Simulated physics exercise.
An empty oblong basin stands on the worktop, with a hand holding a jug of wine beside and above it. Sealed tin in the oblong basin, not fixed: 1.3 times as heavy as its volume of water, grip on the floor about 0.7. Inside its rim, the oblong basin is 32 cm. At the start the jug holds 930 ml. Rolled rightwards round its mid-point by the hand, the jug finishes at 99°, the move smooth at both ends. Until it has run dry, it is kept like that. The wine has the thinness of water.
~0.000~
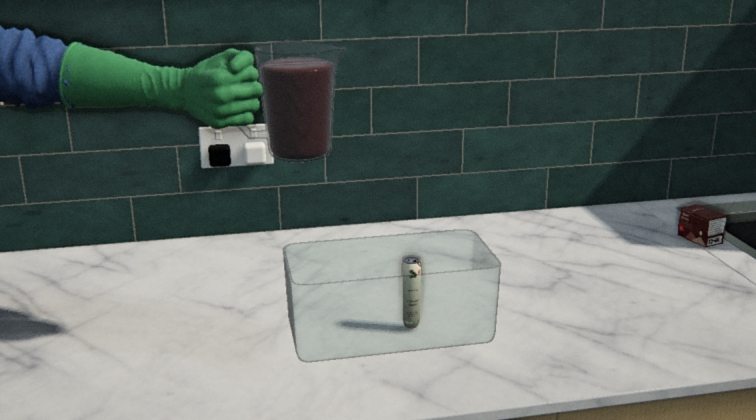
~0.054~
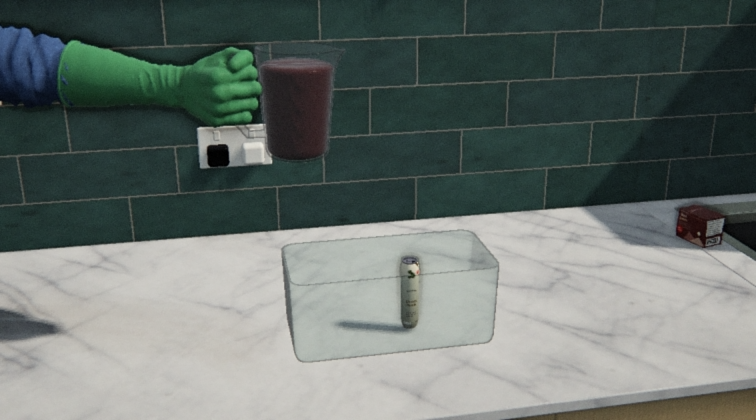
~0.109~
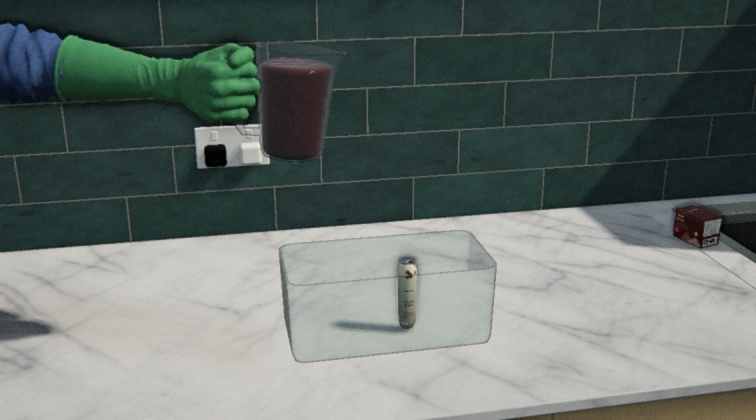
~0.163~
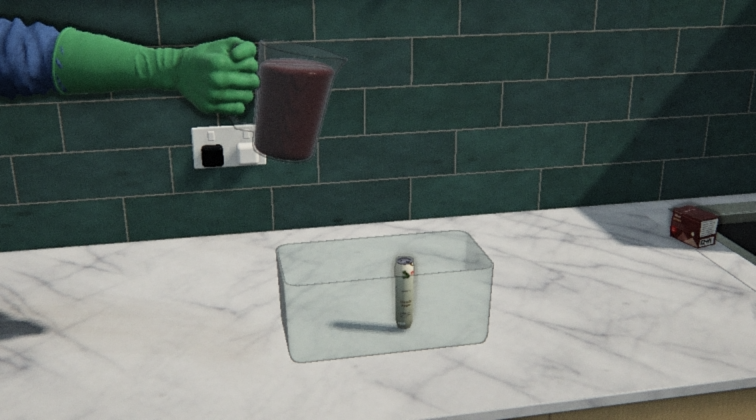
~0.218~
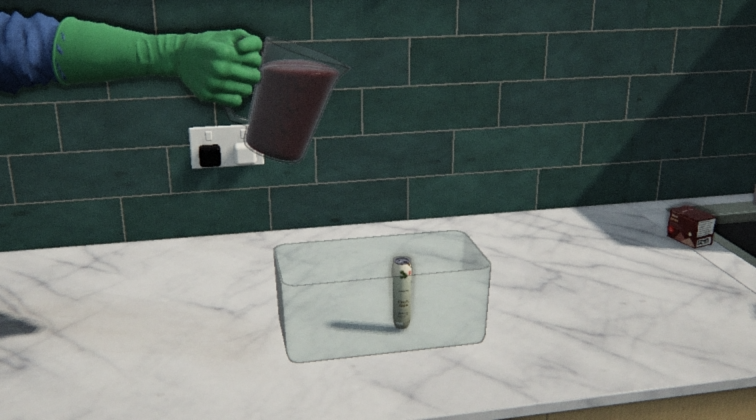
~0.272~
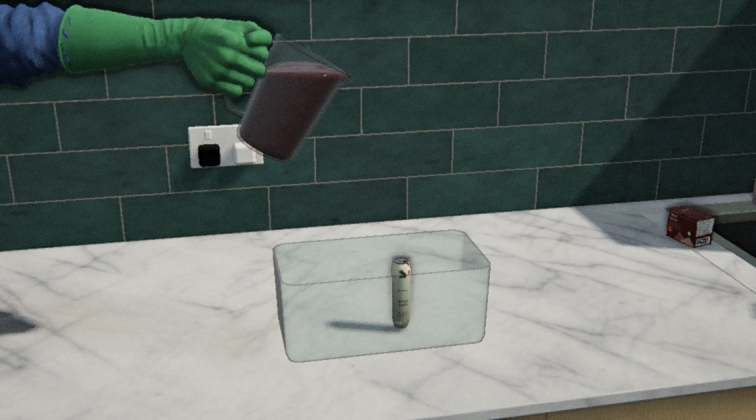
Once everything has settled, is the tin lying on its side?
No.
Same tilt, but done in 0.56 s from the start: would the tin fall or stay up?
Outcome - the tin remains standing.
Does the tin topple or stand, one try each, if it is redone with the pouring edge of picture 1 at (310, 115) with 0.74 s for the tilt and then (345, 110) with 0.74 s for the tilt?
The tin stays vertical the first time and overturns the second time.
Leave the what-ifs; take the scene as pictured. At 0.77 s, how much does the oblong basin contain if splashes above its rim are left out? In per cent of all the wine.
Near 38 in a hundred.
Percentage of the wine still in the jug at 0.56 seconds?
70 %.
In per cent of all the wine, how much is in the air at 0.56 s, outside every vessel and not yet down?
About 26 per cent.
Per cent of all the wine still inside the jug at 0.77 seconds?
Roughly 30 per cent.
Then, 0.56 s in, the tilt is 86° and 70 per cent is still to pour; the tin stands where it began.
Then, 0.77 s in, the tilt is 99° and 30 per cent is still to pour; the tin stands where it began.
Then, 1.00 s in, the tilt is 99° and 7 per cent is still to pour; the tin stands where it began.
Then, 1.24 s in, the tilt is 99° and 1 per cent is still to pour; the tin stands where it began.
Finally, the tin stands where it began.
